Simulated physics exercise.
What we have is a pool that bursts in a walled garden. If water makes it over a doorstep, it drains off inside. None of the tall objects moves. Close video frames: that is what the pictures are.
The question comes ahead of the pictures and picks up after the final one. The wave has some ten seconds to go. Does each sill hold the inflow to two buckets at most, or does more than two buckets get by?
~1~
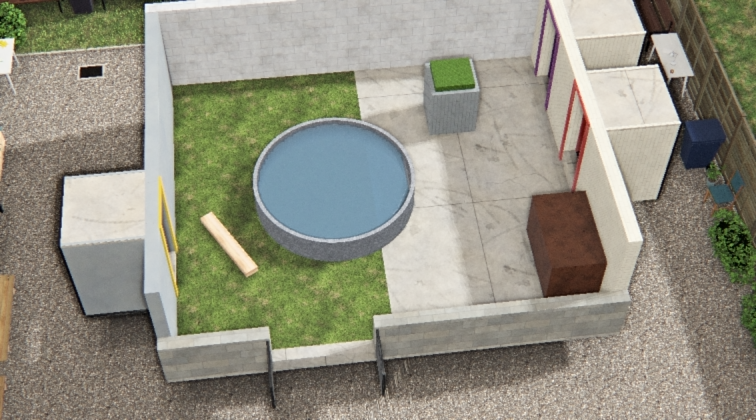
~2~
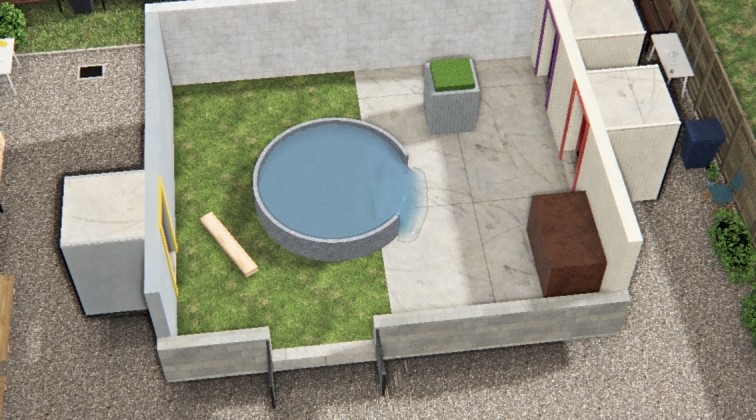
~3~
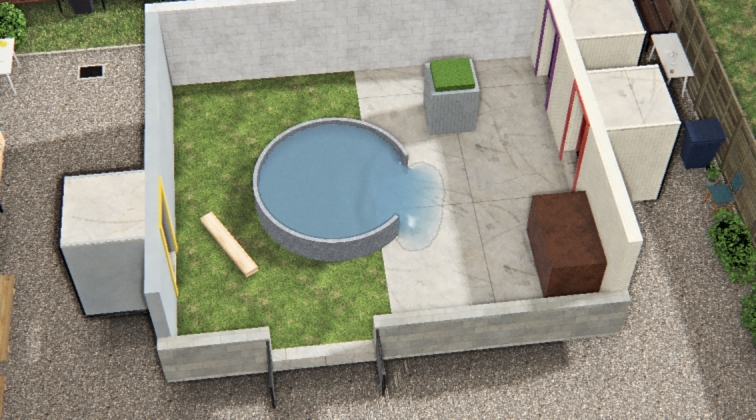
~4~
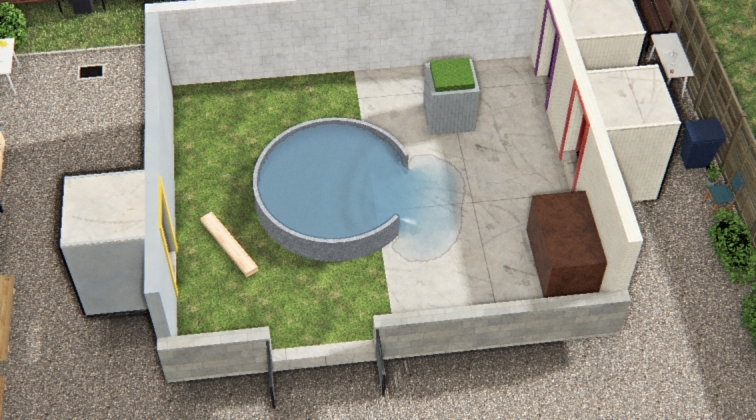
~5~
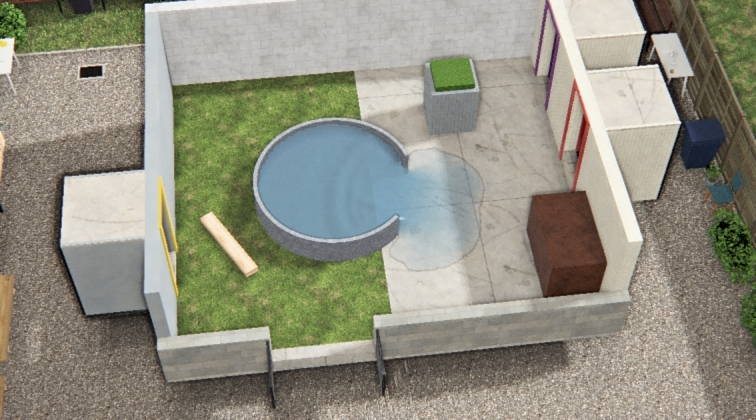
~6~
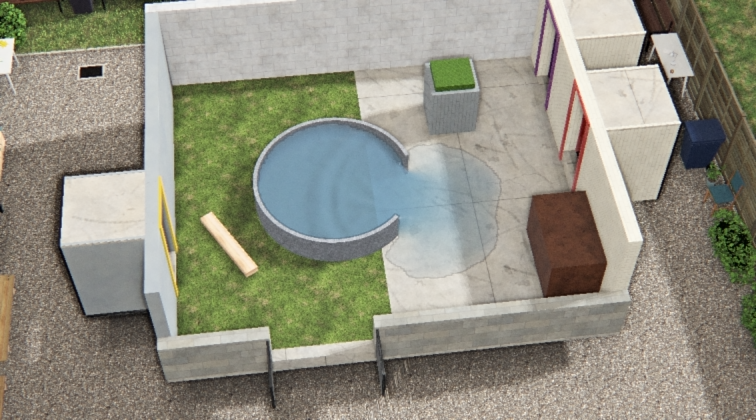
The red door keeps it to two at most; the yellow door keeps it to two at most; the purple door lets more get by.
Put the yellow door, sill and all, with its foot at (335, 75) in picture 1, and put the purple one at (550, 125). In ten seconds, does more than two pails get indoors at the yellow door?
The yellow one falls short.
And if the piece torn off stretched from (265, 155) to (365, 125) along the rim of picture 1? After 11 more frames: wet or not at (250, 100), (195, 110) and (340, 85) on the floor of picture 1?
In the order given: Swamped, swamped and swamped.
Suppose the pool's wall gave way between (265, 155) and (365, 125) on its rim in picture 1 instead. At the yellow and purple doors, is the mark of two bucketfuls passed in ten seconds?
Per door - yellow: Does not exceed, purple: Exceeds.
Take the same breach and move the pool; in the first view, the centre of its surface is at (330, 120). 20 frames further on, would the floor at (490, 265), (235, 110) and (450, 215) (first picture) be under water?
Soaked, spared, soaked.
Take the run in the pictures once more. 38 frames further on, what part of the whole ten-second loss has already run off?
About 20 per cent.
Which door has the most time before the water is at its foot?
Result: The yellow door.
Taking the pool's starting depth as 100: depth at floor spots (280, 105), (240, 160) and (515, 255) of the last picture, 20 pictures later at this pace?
In order: About 0, 0 and 30 in a hundred.
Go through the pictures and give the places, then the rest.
The round tank at (334, 180) is whole and still, in the first frame.
The front is at (416, 171), out from the gap at (410, 199), in the second frame.
Water pours out at (410, 200) and has run to (424, 166), in the third frame.
Water pours out at (410, 201) and has run to (431, 158), in the fourth frame.
Water pours out at (410, 201) and has run to (470, 169), in the fifth frame.
Water pours out at (410, 201) and has run to (493, 176), in the sixth frame.
A moment on, water covers 25 % of the floor; the red door wet at the sill, nothing in, the yellow door not reached, the purple door not reached.
Next, water covers 30 % of the floor; the red door wet at the sill, nothing in, the yellow door not reached, the purple door not reached.
Then, water covers 35 % of the floor; the red door wet at the sill, nothing in, the yellow door not reached, the purple door under two buckets in.
Later, water covers 60 % of the floor; the red door wet at the sill, nothing in, the yellow door not reached, the purple door over two buckets in.
In the end, water covers 85 % of the floor; the red door wet at the sill, nothing in, the yellow door wet at the sill, nothing in, the purple door far over two buckets in.
